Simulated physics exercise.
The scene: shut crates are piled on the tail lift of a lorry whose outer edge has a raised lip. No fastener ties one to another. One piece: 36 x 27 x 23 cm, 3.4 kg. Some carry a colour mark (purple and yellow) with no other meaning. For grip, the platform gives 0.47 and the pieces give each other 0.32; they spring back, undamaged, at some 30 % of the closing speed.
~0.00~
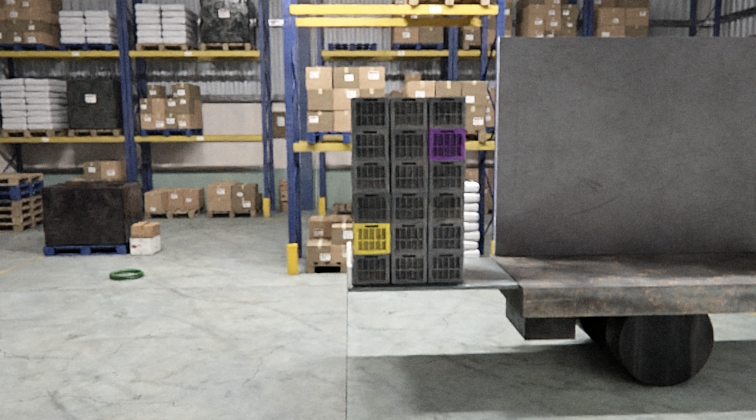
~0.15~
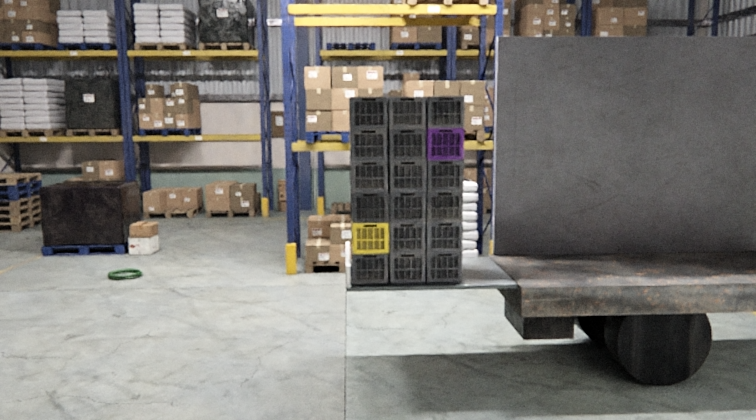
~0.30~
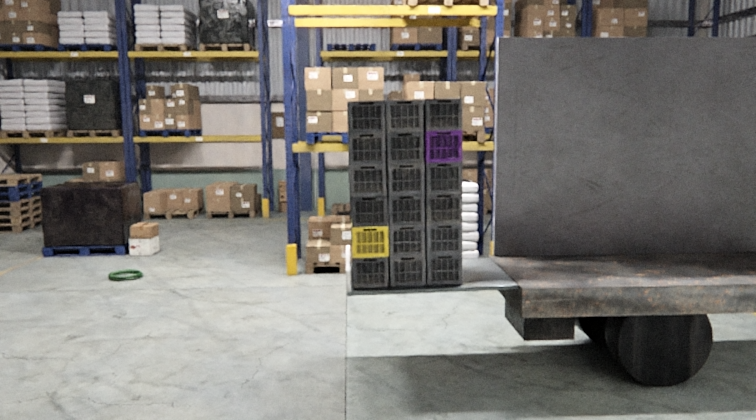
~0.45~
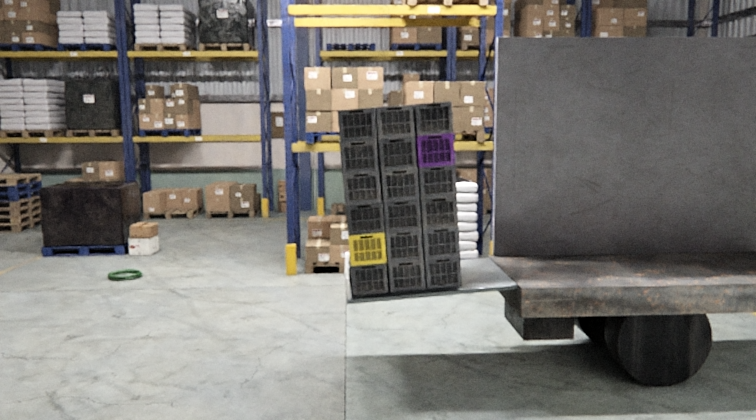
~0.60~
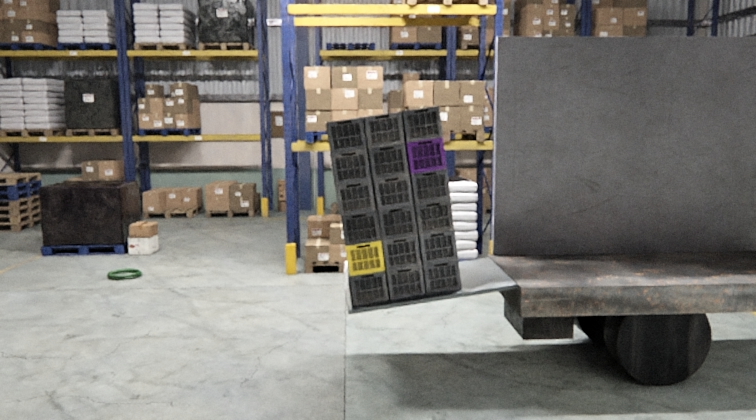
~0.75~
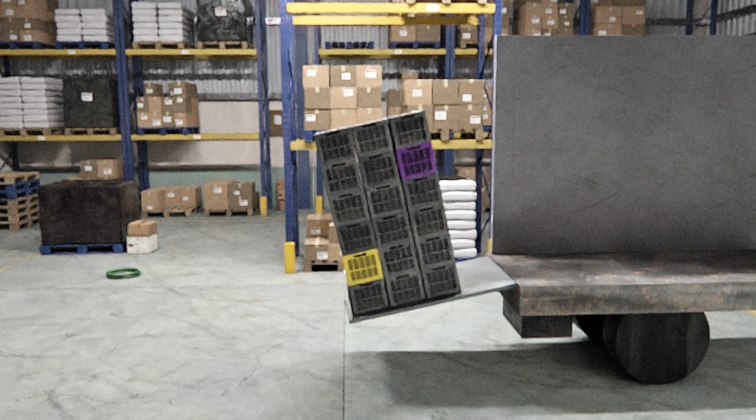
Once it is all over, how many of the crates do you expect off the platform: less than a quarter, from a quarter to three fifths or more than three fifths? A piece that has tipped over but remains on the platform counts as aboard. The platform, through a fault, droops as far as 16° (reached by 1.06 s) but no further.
I expect over three fifths of them.
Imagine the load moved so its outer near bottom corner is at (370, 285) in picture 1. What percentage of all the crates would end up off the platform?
That gives 70 per cent.
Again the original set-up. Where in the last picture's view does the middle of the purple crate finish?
I'd place it at about (157, 325) in the final view.
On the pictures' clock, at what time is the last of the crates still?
Close to 4.0 seconds, I'd say.
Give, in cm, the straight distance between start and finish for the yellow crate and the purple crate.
The yellow one ends 110 cm from its start and the purple one 300 cm.
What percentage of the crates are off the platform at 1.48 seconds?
50 per cent.
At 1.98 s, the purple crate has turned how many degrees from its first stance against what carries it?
Its tilt comes to about 100° at that moment.
By 1.06 s, slope 16°; none of the 36 crates off the platform, 36 disturbed; purple crate tilted 6°; yellow crate tilted 6°.
By 1.48 s, slope 16°; 18 of the 36 crates off the platform; yellow crate tilted 43°; purple crate tilted 42°, 16 cm lower.
By 1.98 s, slope 16°; 24 of the 36 crates off the platform; purple crate on its side; yellow crate on its side.
By 2.80 s, slope 16°; 26 of the 36 crates off the platform; purple crate on its side; yellow crate on its side.
When it is over (4.3 s), slope 16°; 28 of the 36 crates off the platform; purple crate on its side; yellow crate on its side. That is 78 per cent. In pixels of the last frame, middles, purple crate near (157, 325), yellow crate near (306, 359).
